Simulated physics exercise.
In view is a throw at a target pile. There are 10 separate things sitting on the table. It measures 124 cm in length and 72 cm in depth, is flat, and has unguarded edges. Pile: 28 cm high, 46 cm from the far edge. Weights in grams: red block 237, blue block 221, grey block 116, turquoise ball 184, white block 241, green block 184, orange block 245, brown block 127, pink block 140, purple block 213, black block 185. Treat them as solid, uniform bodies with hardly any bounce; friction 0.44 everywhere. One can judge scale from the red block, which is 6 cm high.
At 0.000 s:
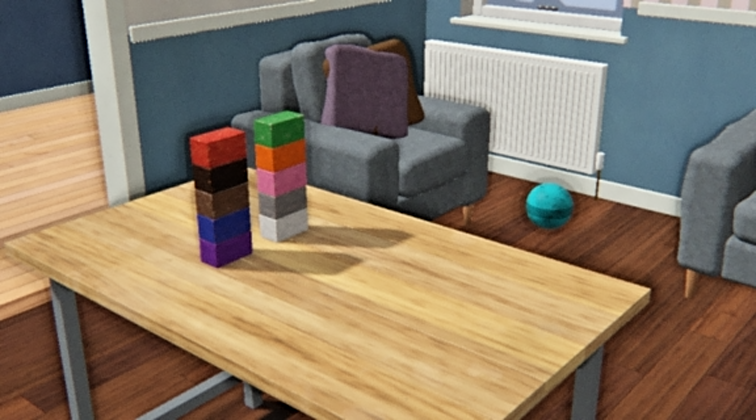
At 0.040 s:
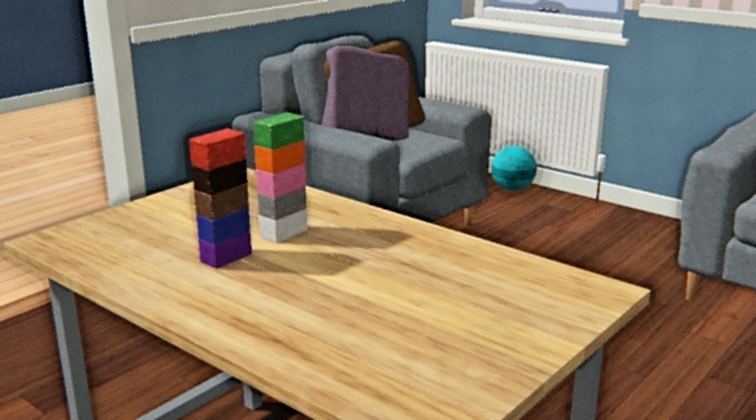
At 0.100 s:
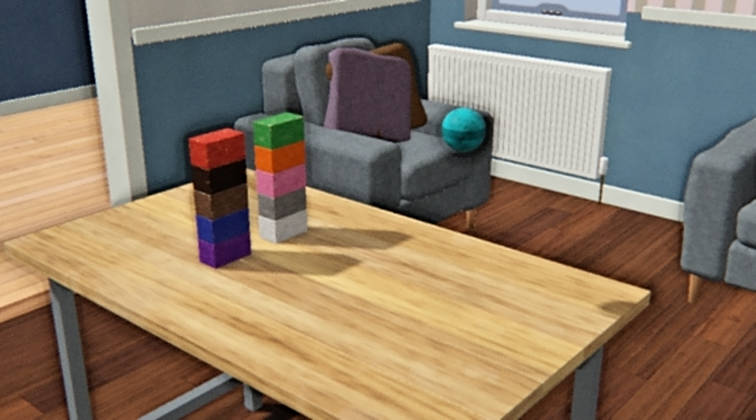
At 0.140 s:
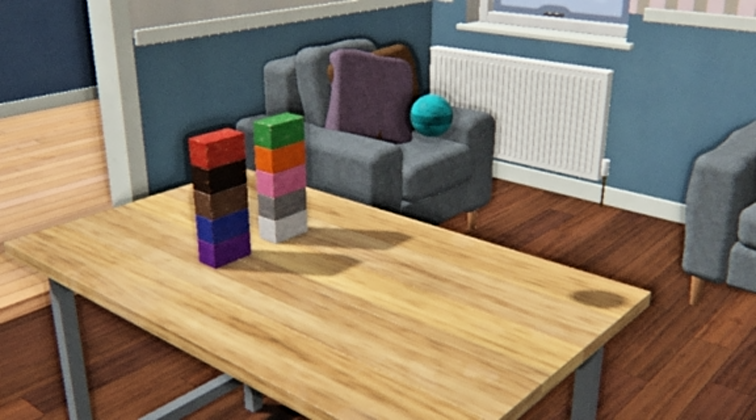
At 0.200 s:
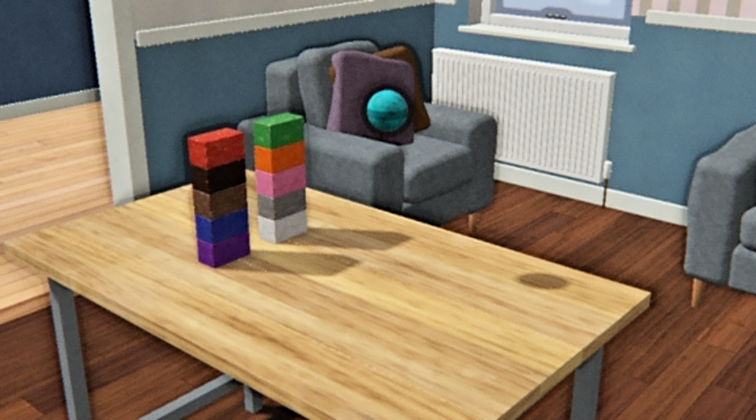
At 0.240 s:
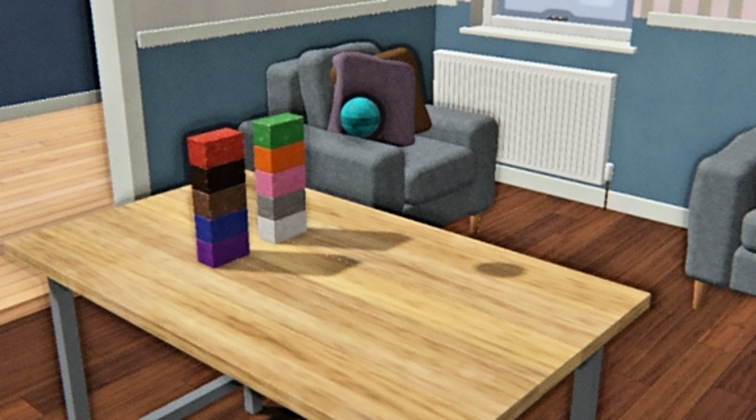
A turquoise ball flew through the air from the right, rising past the radiator and then dipping slightly in front of the armchair cushions, moving left toward two stacks of coloured blocks on a wooden table.
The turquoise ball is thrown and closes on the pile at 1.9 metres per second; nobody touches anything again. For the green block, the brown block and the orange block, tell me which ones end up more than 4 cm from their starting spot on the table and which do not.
The green block is displaced, the brown block stays near its start, the orange block is displaced.
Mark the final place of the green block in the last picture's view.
Around pixel (249, 187).
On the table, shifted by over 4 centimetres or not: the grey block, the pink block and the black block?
Grey block: Is displaced; pink block: Is displaced; black block: Remains in place.
By 0.44 s, turquoise ball near (313, 211); orange block tilted 11° near (263, 152); green block tilted 12° near (273, 128); pink block tilted 11°.
By 0.64 s, turquoise ball near (333, 225); green block upside down near (263, 169); orange block tilted 66° near (233, 179); pink block tilted 66°.
When it is over (1.2 s), lying over on the table, grey block, green block, orange block and pink block; the other 6 within 4 cm of the start. End places, in pixels of the last picture, green block near (249, 187), brown block near (220, 198).
